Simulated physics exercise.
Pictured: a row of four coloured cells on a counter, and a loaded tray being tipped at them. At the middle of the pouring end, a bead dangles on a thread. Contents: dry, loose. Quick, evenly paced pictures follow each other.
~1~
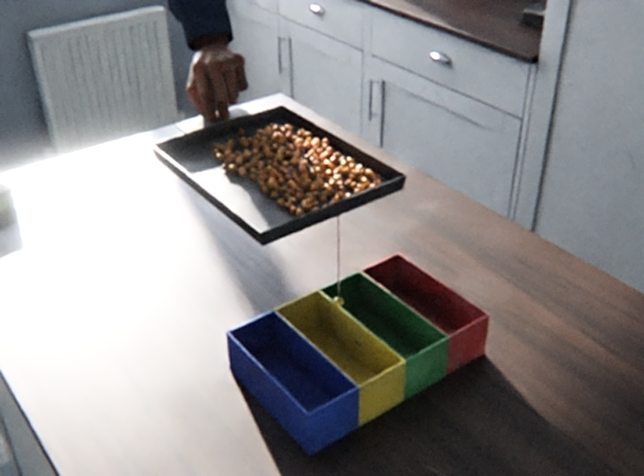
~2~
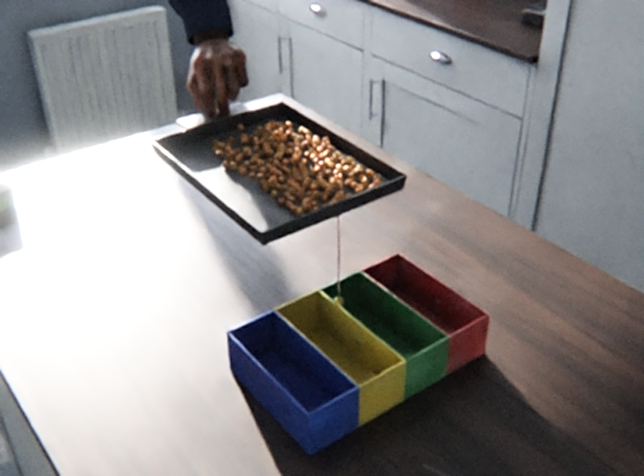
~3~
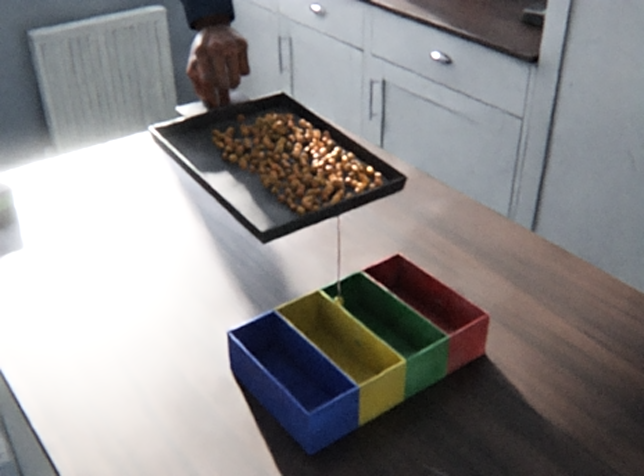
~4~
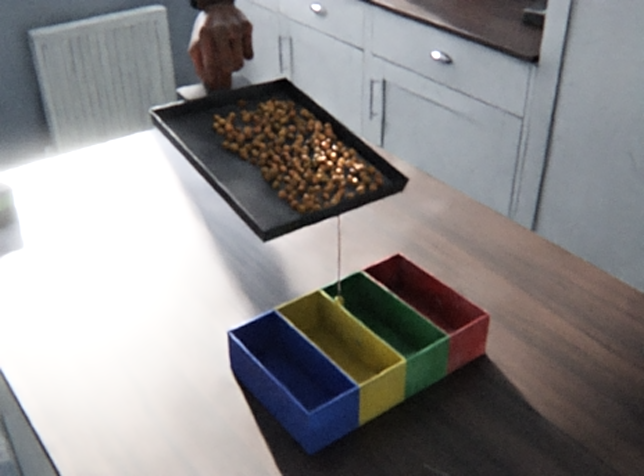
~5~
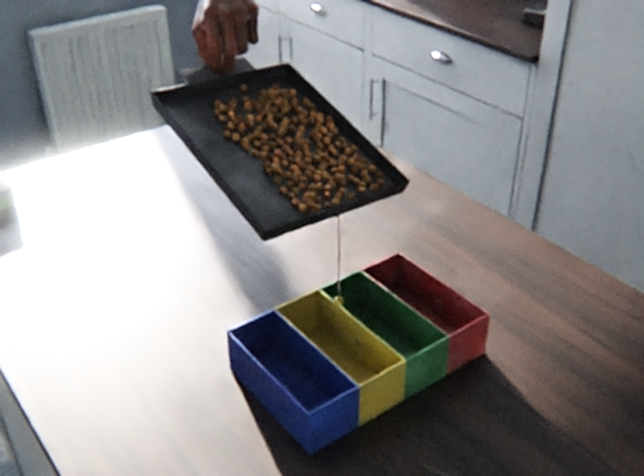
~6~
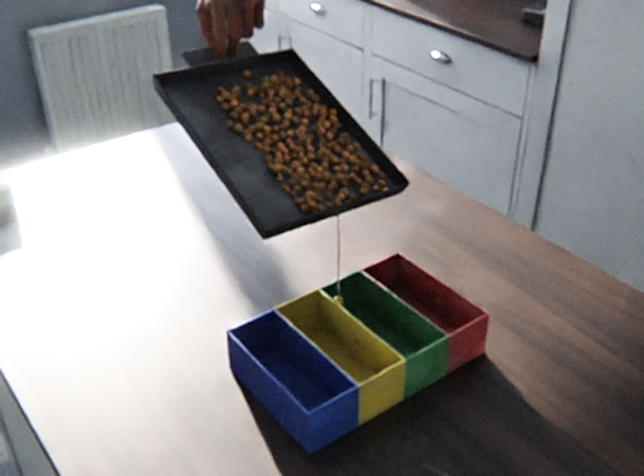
A dark tray of small brown pieces, held at its far end by a hand, starts nearly level, then tilts steadily as the hand raises that end above a box with blue, yellow, green and red compartments; the pieces stay bunched on it.
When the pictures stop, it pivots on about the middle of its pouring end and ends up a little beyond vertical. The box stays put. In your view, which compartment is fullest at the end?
Fullest: The green compartment.
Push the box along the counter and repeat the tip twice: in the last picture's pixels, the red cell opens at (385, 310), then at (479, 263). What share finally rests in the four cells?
First case around 80 %, second case around 80 %.
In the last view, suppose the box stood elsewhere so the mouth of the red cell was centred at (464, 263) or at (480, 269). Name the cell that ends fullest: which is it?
It would be that yellow cell the first time and the yellow cell the second time.
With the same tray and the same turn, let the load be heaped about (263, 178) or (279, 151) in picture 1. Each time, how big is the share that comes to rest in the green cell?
Estimates in order: 30 percent, 40 percent.
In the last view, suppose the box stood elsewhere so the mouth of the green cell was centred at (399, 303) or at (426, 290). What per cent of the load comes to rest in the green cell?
First placement: 50 per cent; second placement: 20 per cent.
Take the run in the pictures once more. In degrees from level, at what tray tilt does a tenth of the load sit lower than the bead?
Near 115 degrees.
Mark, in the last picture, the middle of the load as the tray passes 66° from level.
(350, 164).
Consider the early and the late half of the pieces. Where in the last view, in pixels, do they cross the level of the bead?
At (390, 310) for the first part, then at (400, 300) for the others.
Soon after the last picture, tray tipped steeply; nearly all on the tray; a stray few falling or outside the box.
A little later, tray tipped past a quarter turn; nearly all on the tray; a stray few in the yellow cell; a stray few in the green cell; a stray few in the red cell; a small part falling or outside the box.
Later still, tray tipped past a quarter turn; about half in the green cell; about a quarter in the yellow cell; about a quarter in the red cell; a stray few in the blue cell; a stray few falling or outside the box.
At rest, tray tipped past a quarter turn; about half in the green cell; about a quarter in the yellow cell; about a quarter in the red cell; a stray few in the blue cell; a stray few outside the box.
